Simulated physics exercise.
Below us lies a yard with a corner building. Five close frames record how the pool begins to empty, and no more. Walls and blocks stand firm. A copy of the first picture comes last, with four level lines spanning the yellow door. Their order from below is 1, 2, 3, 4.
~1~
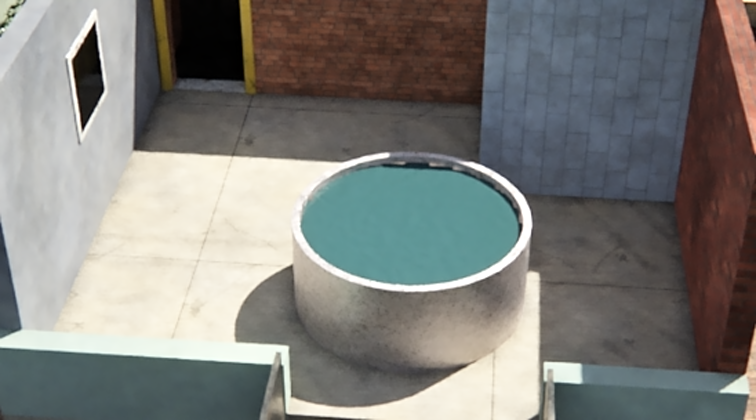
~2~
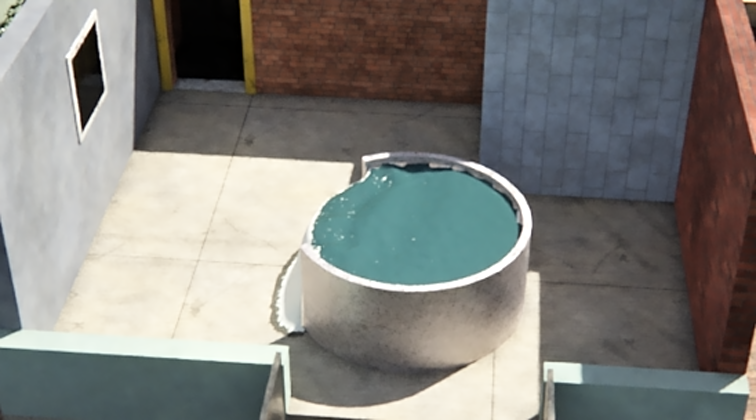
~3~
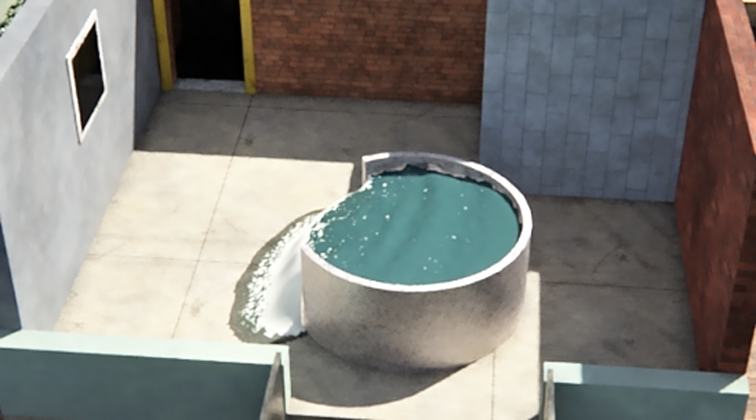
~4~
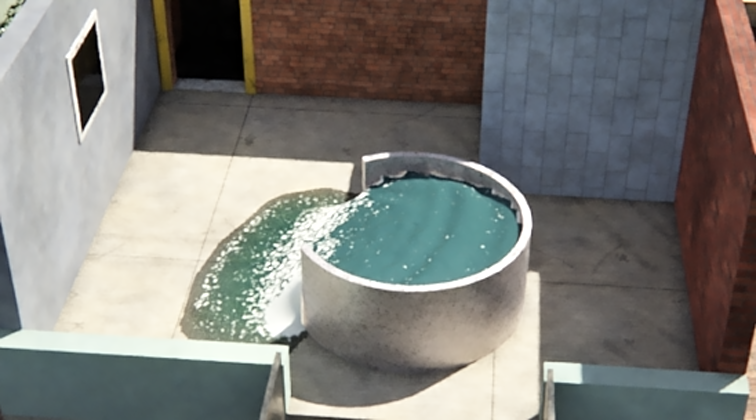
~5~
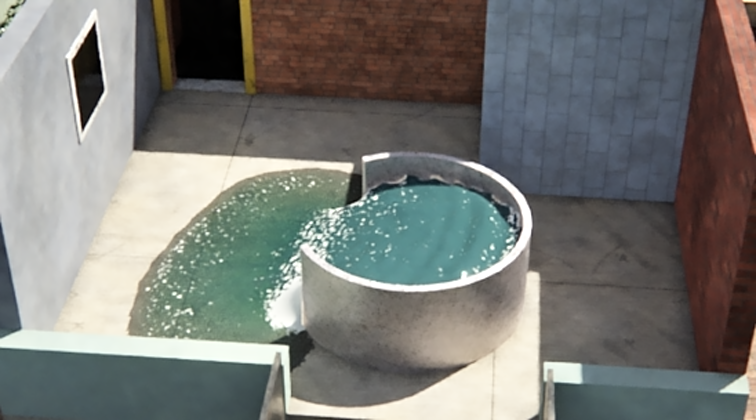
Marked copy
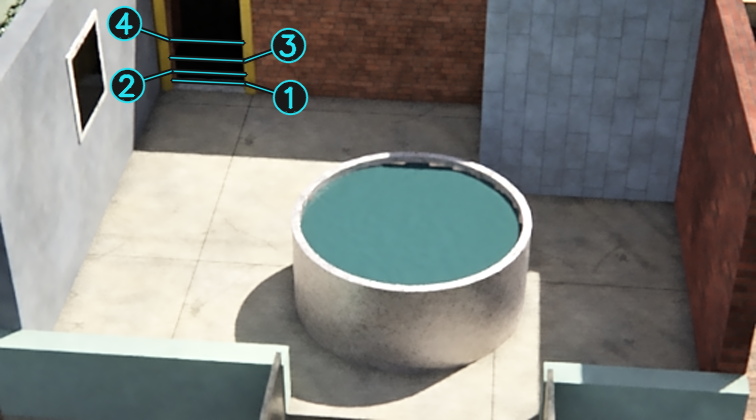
Teal water pouring through a gap in the left side of a round pool and spreading across a walled yard's paving.
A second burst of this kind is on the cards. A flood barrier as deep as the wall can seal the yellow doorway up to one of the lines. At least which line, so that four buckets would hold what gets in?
Take 3.
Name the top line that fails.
Line 2.
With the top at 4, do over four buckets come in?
No, not at all.
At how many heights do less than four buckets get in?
Two of the four.
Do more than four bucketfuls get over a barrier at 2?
Yes, that goes wrong.
On the marked copy, 1 at (209, 82); 2 at (208, 72); 3 at (207, 59); 4 at (205, 41); from the bottom up 1, 2, 3, 4.
With 1, dozens of bucketfuls pour in.
With 2, about 12 bucketfuls get in.
With 3, a bucket or two gets in.
With 4, nothing gets over.
